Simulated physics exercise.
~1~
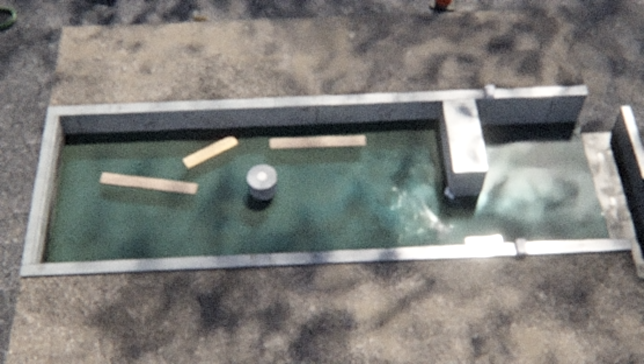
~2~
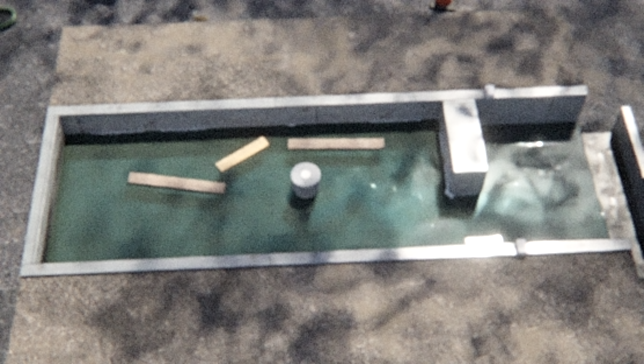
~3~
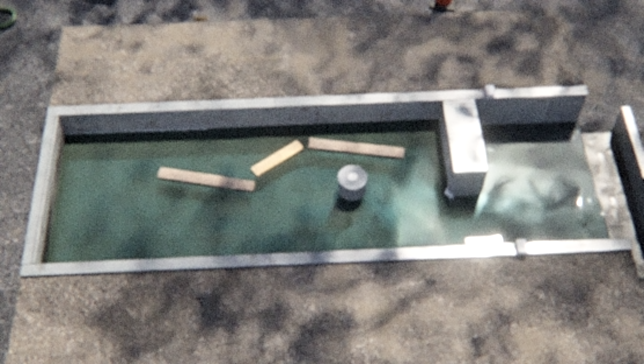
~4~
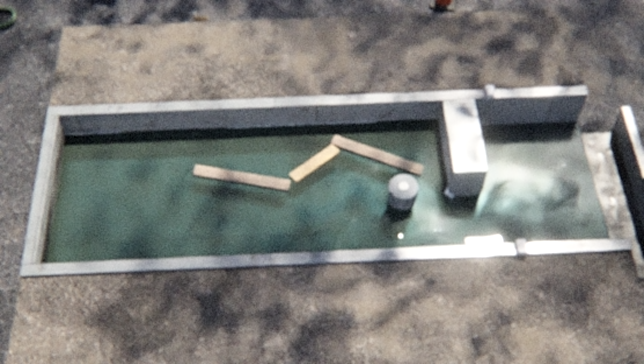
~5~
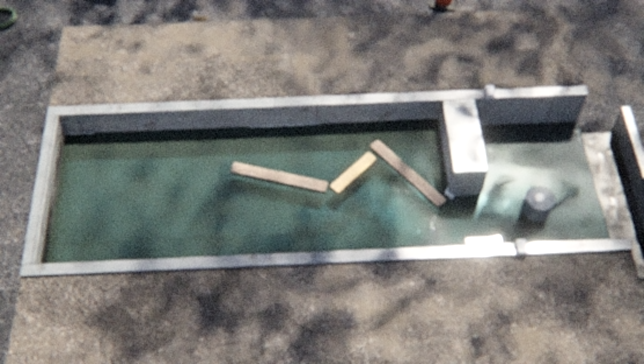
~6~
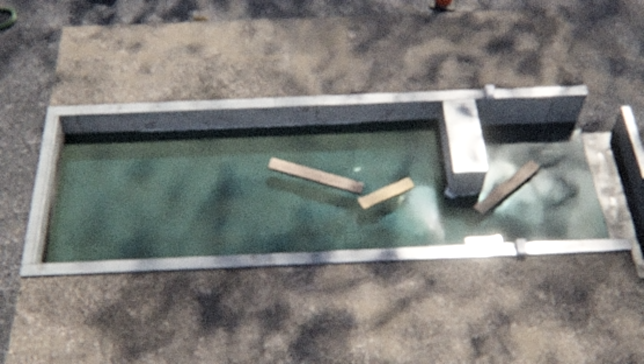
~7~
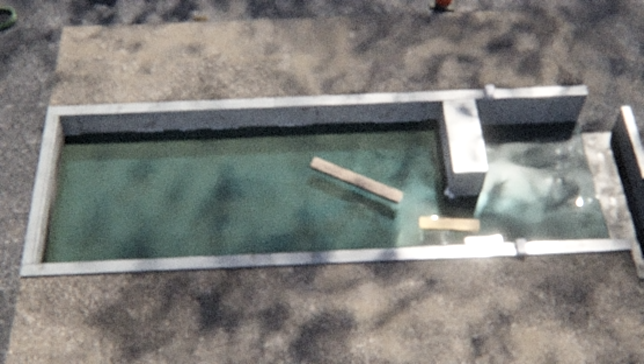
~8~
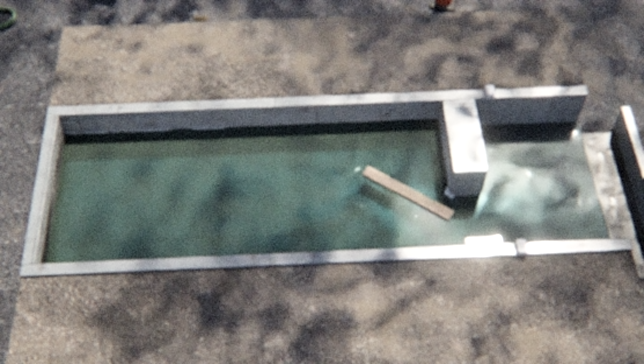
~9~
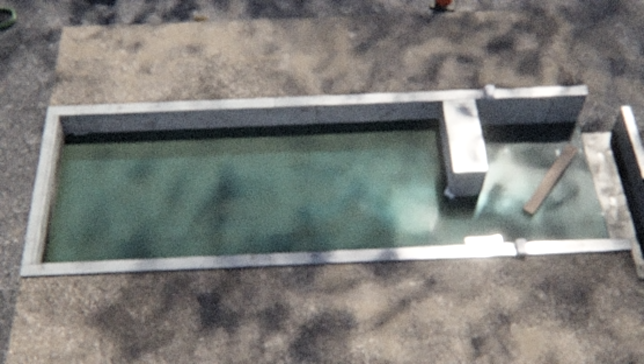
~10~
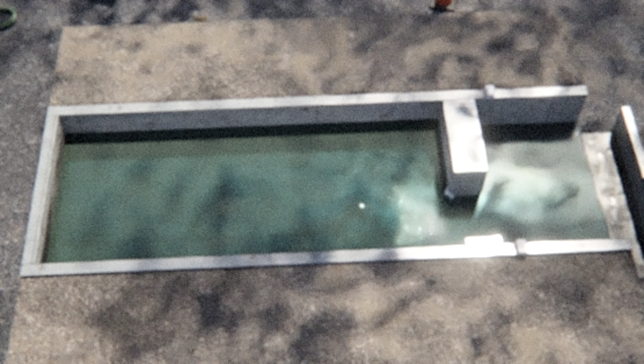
In a walled channel of green water, three planks and a round object drift right and disappear.
